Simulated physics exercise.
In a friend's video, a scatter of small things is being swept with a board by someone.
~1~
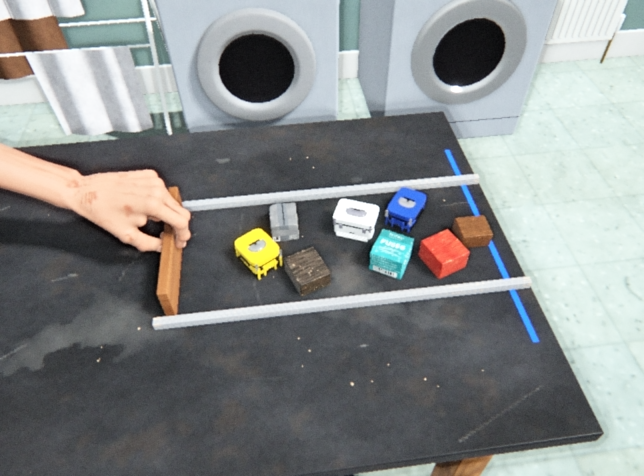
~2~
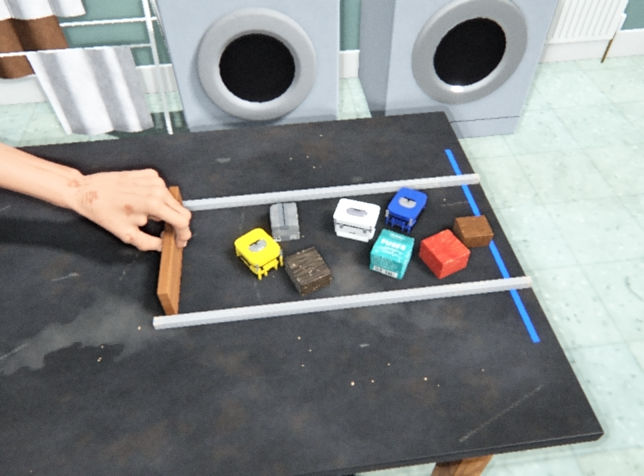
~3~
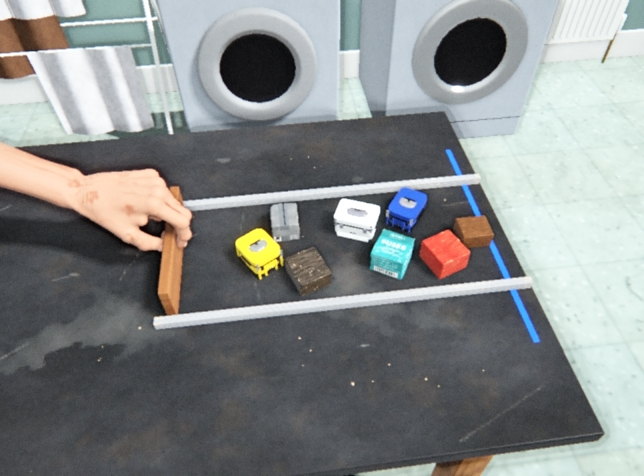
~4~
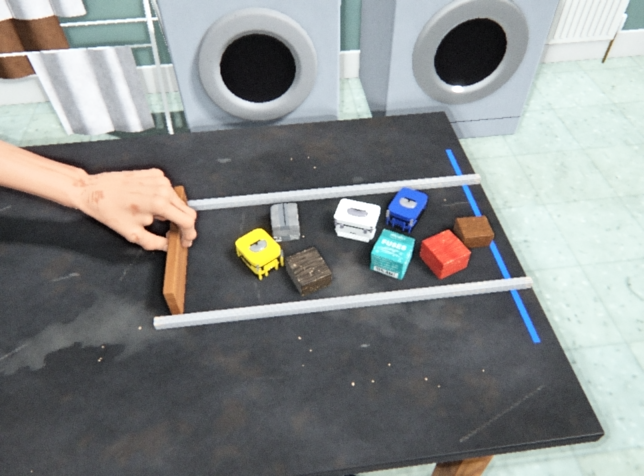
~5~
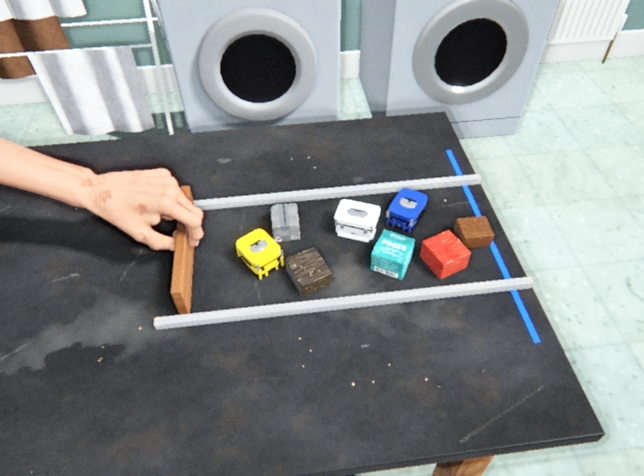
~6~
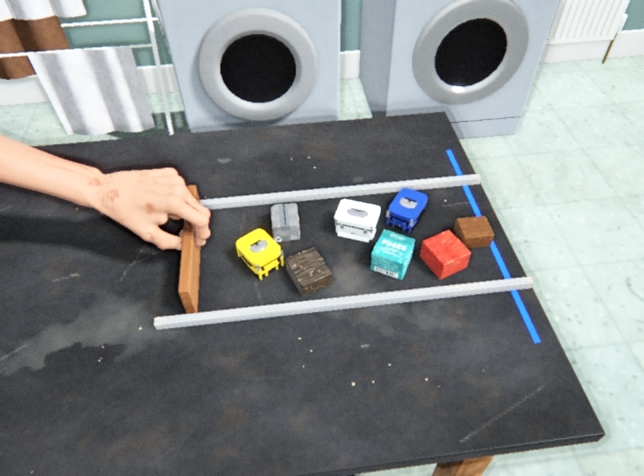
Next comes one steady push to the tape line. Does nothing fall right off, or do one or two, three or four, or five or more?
Five or more fall off.
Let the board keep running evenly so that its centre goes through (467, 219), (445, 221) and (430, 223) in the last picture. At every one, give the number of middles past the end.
Respectively 5, 3 and 2.
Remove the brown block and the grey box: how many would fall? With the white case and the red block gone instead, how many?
3 and 3.
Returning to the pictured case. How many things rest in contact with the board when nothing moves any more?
It ends up touching 3.
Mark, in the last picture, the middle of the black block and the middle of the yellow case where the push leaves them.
Close to (518, 256); the other close to (503, 222).
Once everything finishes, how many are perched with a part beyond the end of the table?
I get 3.
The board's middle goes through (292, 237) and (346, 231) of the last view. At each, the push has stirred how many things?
First 3, then 6.
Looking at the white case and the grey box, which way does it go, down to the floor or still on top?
Obs.: White case down; grey box still up.
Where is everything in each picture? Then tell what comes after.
Brown block (472, 232); red block (443, 254); blue case (406, 210); board (172, 248); tape (484, 230), in the first frame.
Red block (444, 254); black block (308, 271), in the second frame.
Blue case (407, 210); board (173, 248), in the third frame.
Brown block (473, 232); turquoise box (392, 254), in the fourth frame.
Red block (445, 254); yellow case (260, 254), in the fifth frame.
Brown block (474, 232); red block (445, 254); blue case (407, 210); board (192, 247); tape (485, 230), in the sixth frame.
Soon after, none off yet; brown block at rest near (474, 232); red block at rest near (445, 254); blue case at rest near (407, 210).
Then, none off yet; brown block moved about its own width near (494, 228); red block moved about its own width near (490, 255); blue case moved well along near (467, 198).
At rest, the number that fall off is five or more; fallen, white case, turquoise box, blue case, red block and brown block.
